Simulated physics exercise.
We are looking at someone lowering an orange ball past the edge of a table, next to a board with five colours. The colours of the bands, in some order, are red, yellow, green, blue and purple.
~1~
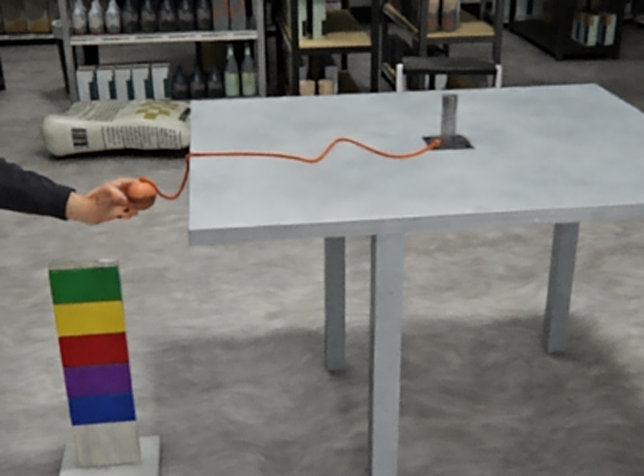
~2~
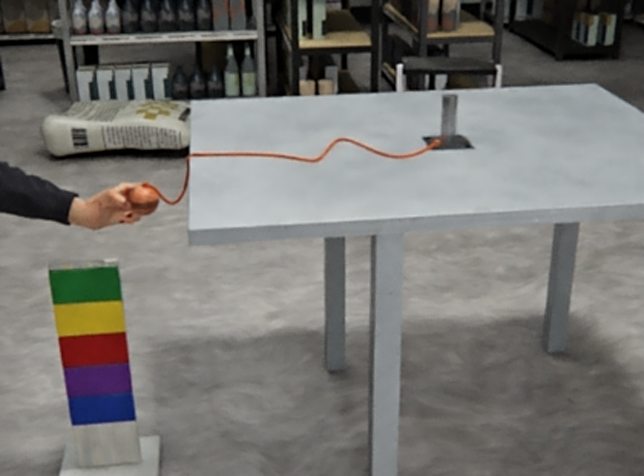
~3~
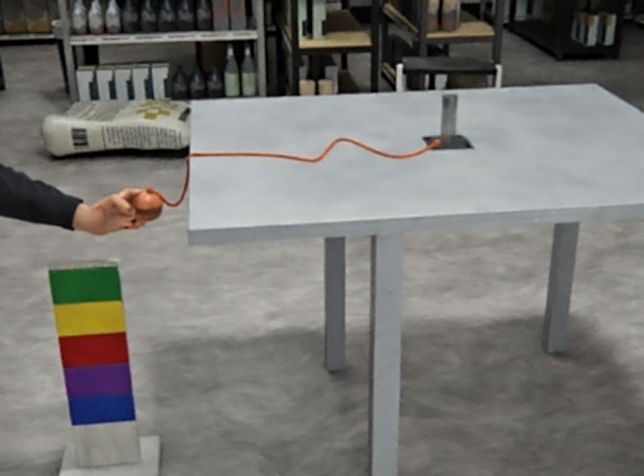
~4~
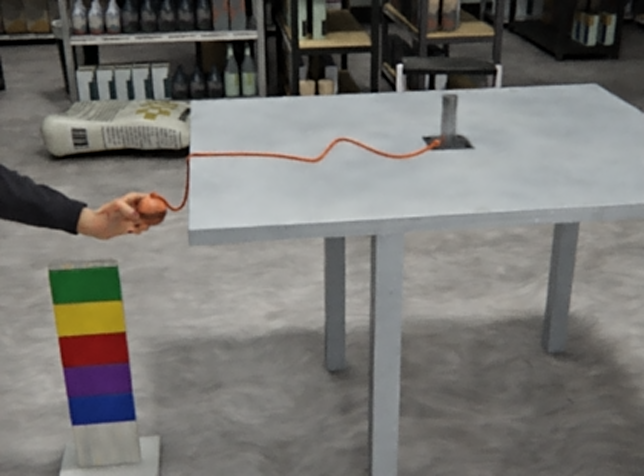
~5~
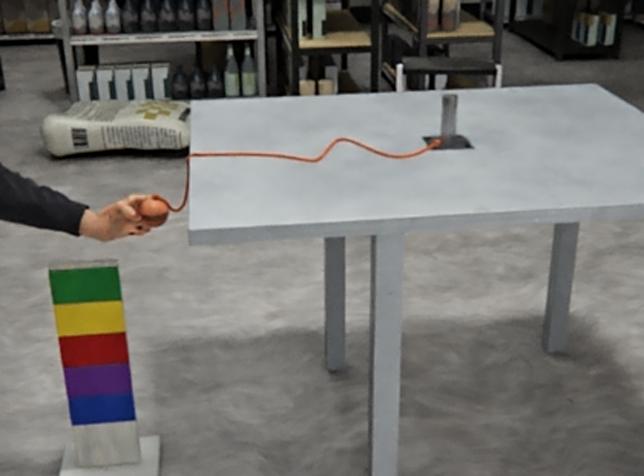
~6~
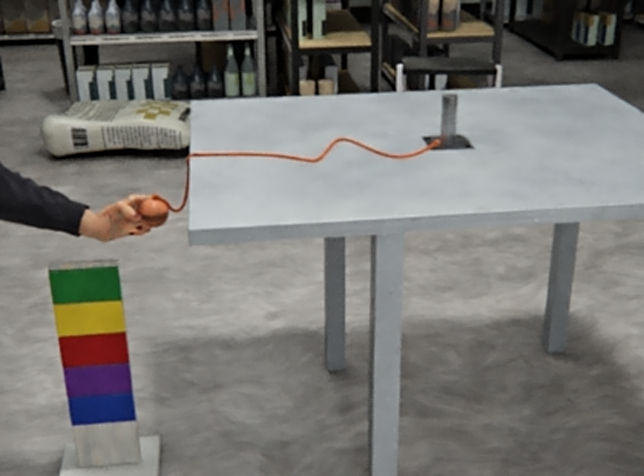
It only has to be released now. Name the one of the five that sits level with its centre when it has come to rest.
That would be red.
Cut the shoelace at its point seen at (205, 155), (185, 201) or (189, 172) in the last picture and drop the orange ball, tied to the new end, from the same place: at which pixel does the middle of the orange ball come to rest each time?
In that order: (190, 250), (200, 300) and (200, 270).
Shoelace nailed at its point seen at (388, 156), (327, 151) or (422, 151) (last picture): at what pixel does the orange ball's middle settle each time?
(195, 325), (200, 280), (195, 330).
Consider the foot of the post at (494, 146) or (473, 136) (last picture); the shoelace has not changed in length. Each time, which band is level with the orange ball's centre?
Try one - yellow; try two - yellow.
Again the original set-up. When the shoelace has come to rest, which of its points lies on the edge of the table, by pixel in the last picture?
(281, 156), give or take.
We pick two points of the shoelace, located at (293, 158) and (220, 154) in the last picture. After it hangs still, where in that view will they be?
In that view they reach (199, 157) and (192, 223).
Soon after, ball near (209, 320); level with yellow.
After that, ball near (193, 336); level with red.
In the end, ball near (199, 338); level with red. Its middle rests at the red band.
